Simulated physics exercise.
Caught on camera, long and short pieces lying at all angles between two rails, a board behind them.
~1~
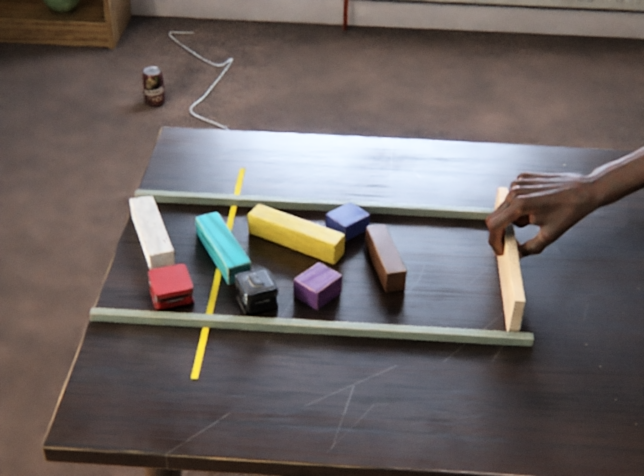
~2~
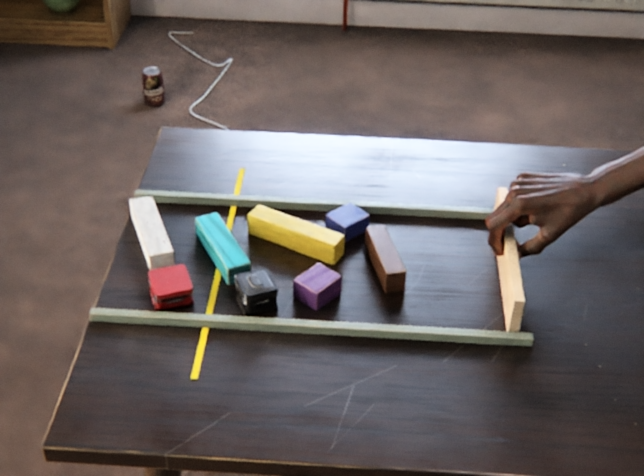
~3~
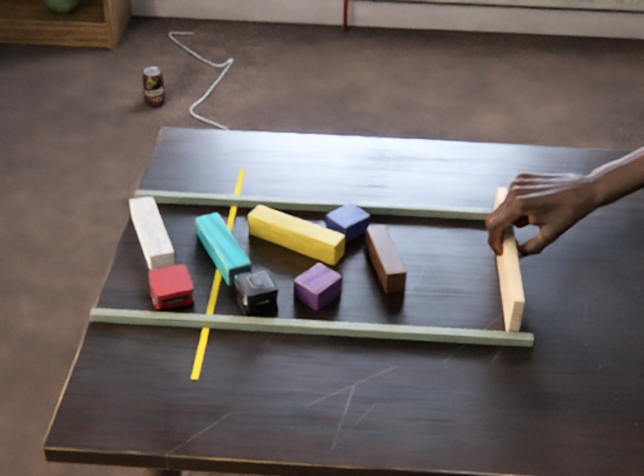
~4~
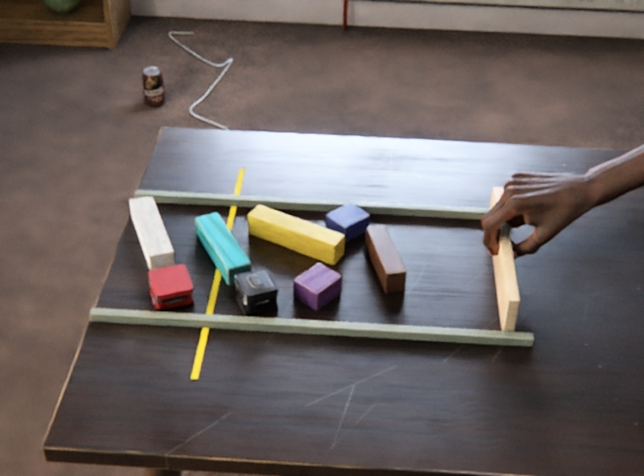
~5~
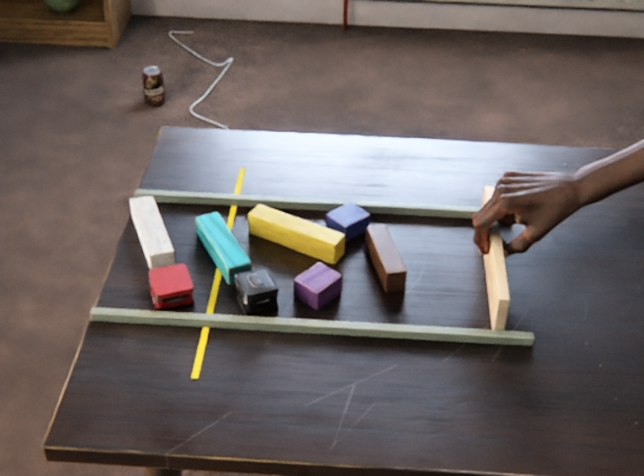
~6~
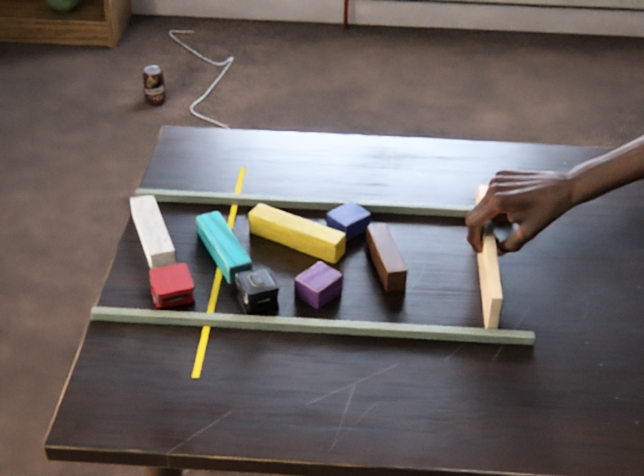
On a dark wooden tabletop, coloured blocks lie at various angles between two pale rails, some near a yellow strip, while a hand grips an upright board at the right. The board stays still at first, then the hand slides it slightly left, and the blocks remain in place.
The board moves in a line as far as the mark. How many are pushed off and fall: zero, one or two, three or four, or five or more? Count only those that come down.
In the end the number that fall off is zero.
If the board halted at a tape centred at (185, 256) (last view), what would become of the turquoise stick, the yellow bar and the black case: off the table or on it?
The turquoise stick remains up; the yellow bar survives; the black case survives.
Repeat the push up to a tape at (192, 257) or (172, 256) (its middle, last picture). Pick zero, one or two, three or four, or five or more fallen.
One after another: Either one or two; just one or two.
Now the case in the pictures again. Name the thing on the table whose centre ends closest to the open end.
That is the white bar.
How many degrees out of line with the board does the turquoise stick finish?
Some 25 degrees.
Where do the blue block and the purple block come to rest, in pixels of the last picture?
About (209, 213), and the other about (198, 289).
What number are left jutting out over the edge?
Overhanging: 1.
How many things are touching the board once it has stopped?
That makes 3.
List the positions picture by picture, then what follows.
The first picture shows white bar (152, 233); red case (171, 289); turquoise stick (223, 247); board (508, 257); tape (222, 259).
The second picture shows red case (171, 289); yellow bar (295, 234).
The third picture shows turquoise stick (223, 248); purple block (318, 287).
The fourth picture shows white bar (152, 233); brown bar (385, 259).
The fifth picture shows red case (172, 289); blue block (348, 222).
The sixth picture shows white bar (153, 232); red case (172, 288); turquoise stick (224, 247); board (487, 255); tape (223, 258).
Soon after, none off yet; white bar at rest near (153, 232); red case at rest near (172, 288); turquoise stick at rest near (224, 247).
After that, none off yet; white bar at rest near (153, 232); red case moving near (167, 287); turquoise stick displaced a little near (205, 250).
In the end, the number that fall off is zero.
